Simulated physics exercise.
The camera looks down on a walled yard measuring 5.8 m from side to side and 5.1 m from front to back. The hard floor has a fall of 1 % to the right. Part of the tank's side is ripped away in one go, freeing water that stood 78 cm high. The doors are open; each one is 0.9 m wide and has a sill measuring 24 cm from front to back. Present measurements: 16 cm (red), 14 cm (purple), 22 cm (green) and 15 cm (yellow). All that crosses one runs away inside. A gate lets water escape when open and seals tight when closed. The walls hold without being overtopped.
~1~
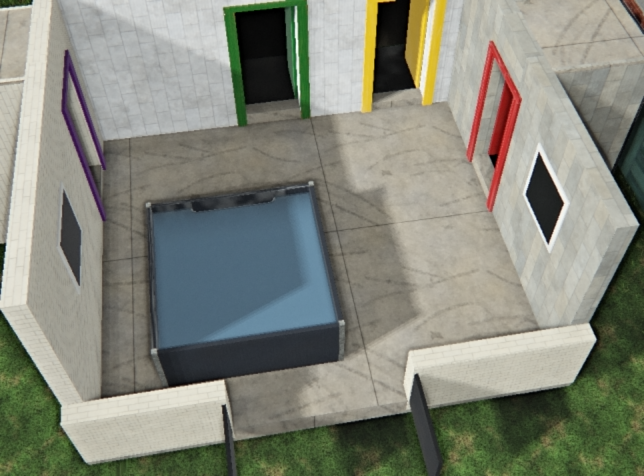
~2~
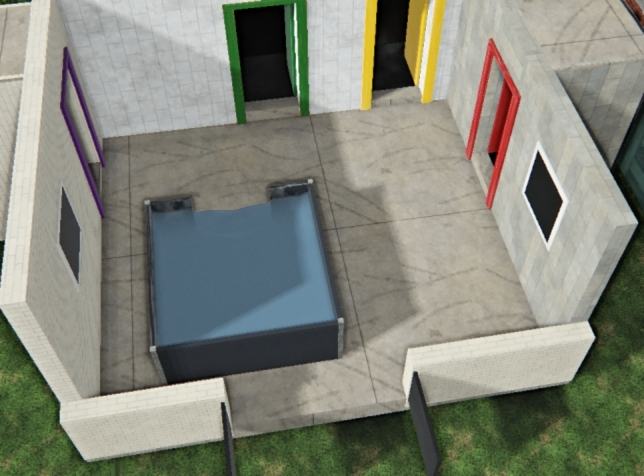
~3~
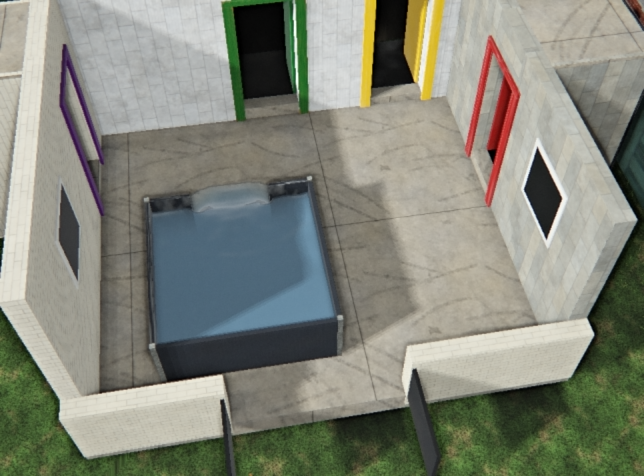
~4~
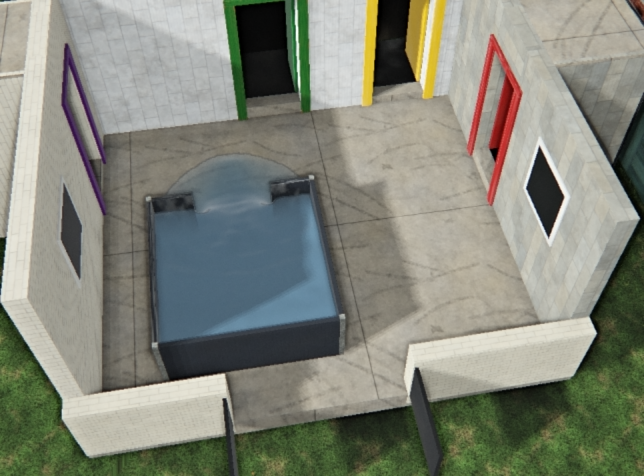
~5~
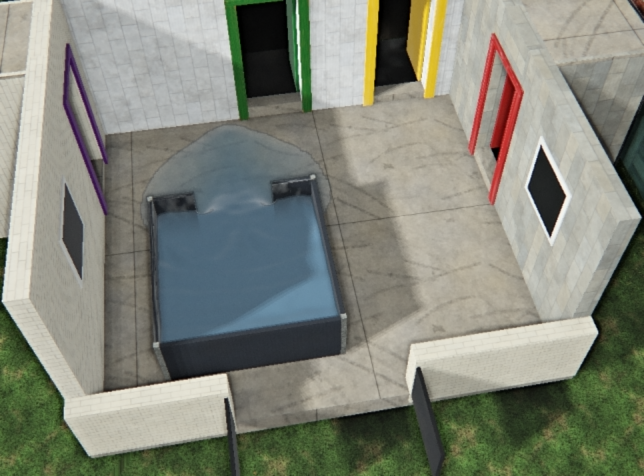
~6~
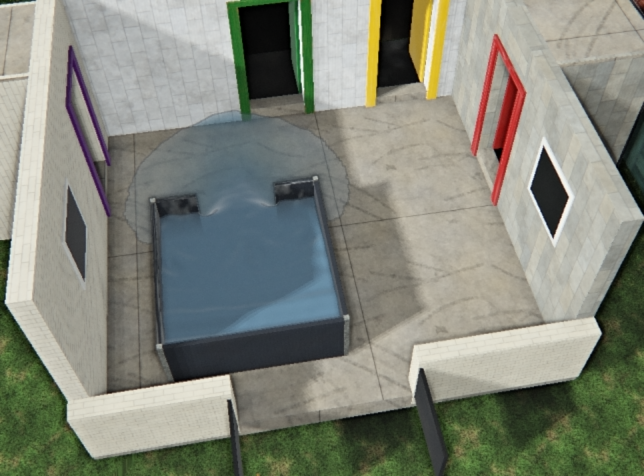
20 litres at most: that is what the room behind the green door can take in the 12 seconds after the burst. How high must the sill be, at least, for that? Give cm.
About 32 cm.
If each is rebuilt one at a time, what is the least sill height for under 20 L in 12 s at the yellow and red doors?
Some 17 cm for yellow, some 12.5 cm for red.
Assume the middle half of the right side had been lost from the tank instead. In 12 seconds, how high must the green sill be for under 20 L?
In that case about 5.5 cm.
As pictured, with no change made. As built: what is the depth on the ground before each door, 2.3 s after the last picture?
Lab note, cm: Red 14; purple 22; green 28; yellow 10.
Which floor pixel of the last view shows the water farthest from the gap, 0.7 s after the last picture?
(389, 104).
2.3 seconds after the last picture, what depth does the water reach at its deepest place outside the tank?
About 36 cm.
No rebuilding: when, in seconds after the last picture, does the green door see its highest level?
Some 1.4 s, more or less.
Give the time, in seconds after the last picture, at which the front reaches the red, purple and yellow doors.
Red: 1.8 s; purple: 0.2 s; yellow: 0.7 s.
Then, 0.7 s after the last picture water covers 35 % of the floor, deepest (50 cm) near (109, 138); 37 cm at the green door, 20 litres in over its 22 cm sill.
Then, 2.3 s after the last picture water covers 55 % of the floor, deepest (36 cm) near (440, 98); 28 cm at the green door, 104 litres in over its 22 cm sill.
Then, 11.3 s after the last picture water covers 95 % of the floor, deepest (16 cm) near (516, 256); 12 cm at the green door, 119 litres in over its 22 cm sill.
At the green door as built, the water peaked near 37 cm, 1.3 s after the last picture.
Run again over the same 12 s with other heights there, 55 litres in over 27 cm, 6 litres over 36 cm. The limit of 20 litres is kept from about 32 cm up.
